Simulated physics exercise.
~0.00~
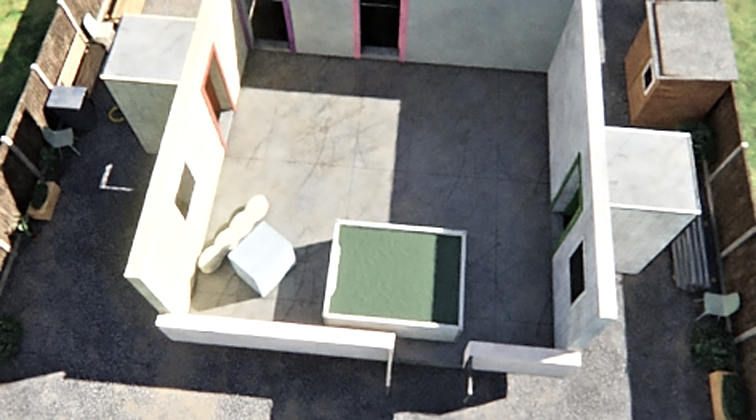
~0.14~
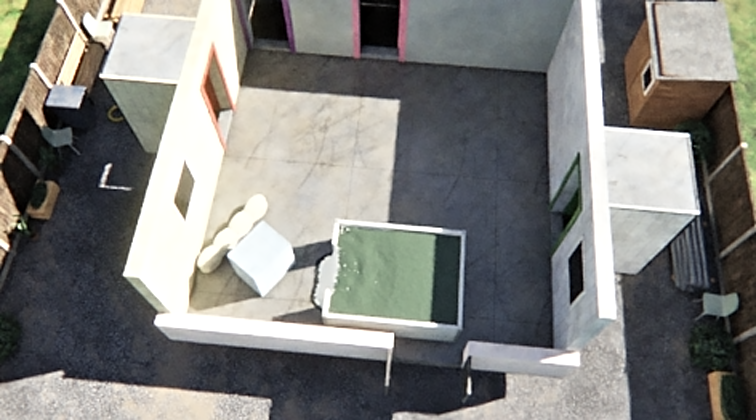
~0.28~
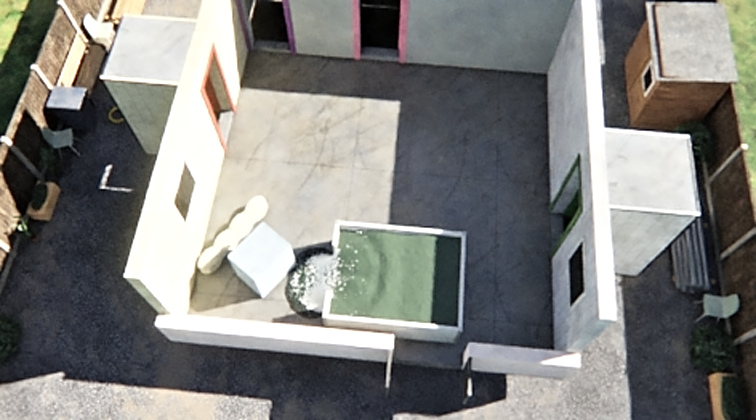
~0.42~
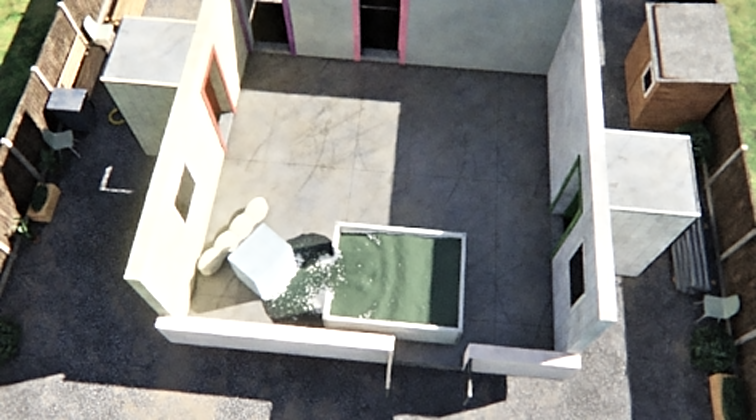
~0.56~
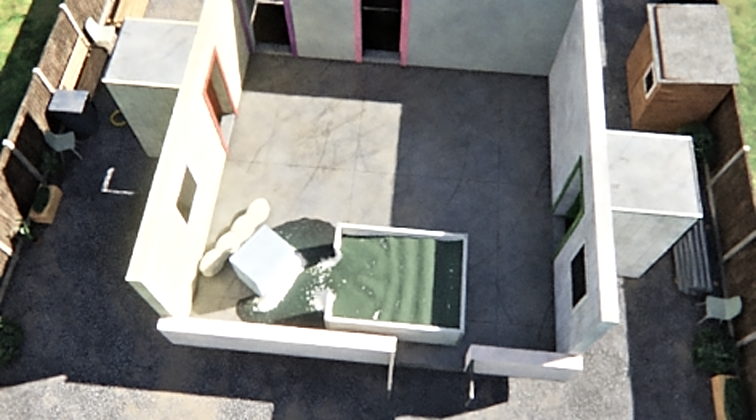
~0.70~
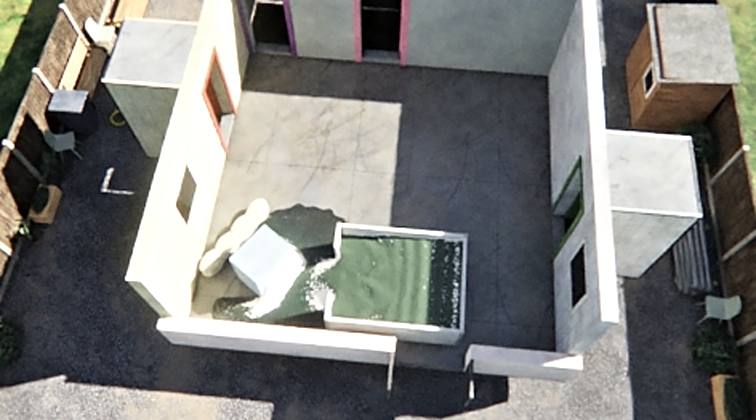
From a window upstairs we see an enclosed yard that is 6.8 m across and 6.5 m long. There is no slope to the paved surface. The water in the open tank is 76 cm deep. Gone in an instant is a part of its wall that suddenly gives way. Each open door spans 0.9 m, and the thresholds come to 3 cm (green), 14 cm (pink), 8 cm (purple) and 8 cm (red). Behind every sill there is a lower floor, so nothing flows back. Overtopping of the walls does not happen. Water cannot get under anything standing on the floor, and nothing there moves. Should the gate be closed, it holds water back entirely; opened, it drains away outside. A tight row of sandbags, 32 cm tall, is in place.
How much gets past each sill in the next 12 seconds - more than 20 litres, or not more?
At the end, green door: Within the limit. Pink door: Within the limit. Purple door: Past the limit. Red door: Within the limit.
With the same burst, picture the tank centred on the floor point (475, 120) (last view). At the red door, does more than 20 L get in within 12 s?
Then the red door exceeds it.
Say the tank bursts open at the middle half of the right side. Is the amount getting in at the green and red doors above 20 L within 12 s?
Result: Green limit passed, red limit not passed.
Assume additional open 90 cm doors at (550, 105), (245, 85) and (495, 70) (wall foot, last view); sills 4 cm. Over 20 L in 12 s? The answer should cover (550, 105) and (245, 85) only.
Order as listed: Surpassed and surpassed.
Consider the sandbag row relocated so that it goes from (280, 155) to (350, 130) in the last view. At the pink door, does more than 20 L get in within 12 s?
So pink stays inside.
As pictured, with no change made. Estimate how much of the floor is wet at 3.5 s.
Around 45 per cent.
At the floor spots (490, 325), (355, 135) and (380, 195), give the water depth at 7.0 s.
First 0 cm, then 3 cm, then 2 cm.
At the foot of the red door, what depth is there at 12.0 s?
Depth: Approx. 5.5 cm.
After 1.4 s water covers 15 % of the floor and is deepest (57 cm) near (293, 273); green door not reached, pink door not reached, purple door not reached, red door not reached.
After 2.2 s water covers 35 % of the floor and is deepest (50 cm) near (199, 274); green door not reached, pink door not reached, purple door not reached, red door 7 cm at the sill, 0 L in.
After 3.5 s water covers 45 % of the floor and is deepest (36 cm) near (197, 283); green door not reached, pink door not reached, purple door 16 cm at the sill, 13 L in, red door 5 cm at the sill, 0 L in.
After 7.0 s water covers 70 % of the floor and is deepest (22 cm) near (206, 283); green door 1 cm at the sill, 0 L in, pink door 10 cm at the sill, 0 L in, purple door 12 cm at the sill, 93 L in, red door 6 cm at the sill, 1 L in.
After 12.0 s water covers 95 % of the floor and is deepest (12 cm) near (293, 273); green door 4 cm at the sill, 4 L in, pink door 8 cm at the sill, 0 L in, purple door 6 cm at the sill, 108 L in, red door 6 cm at the sill, 1 L in.
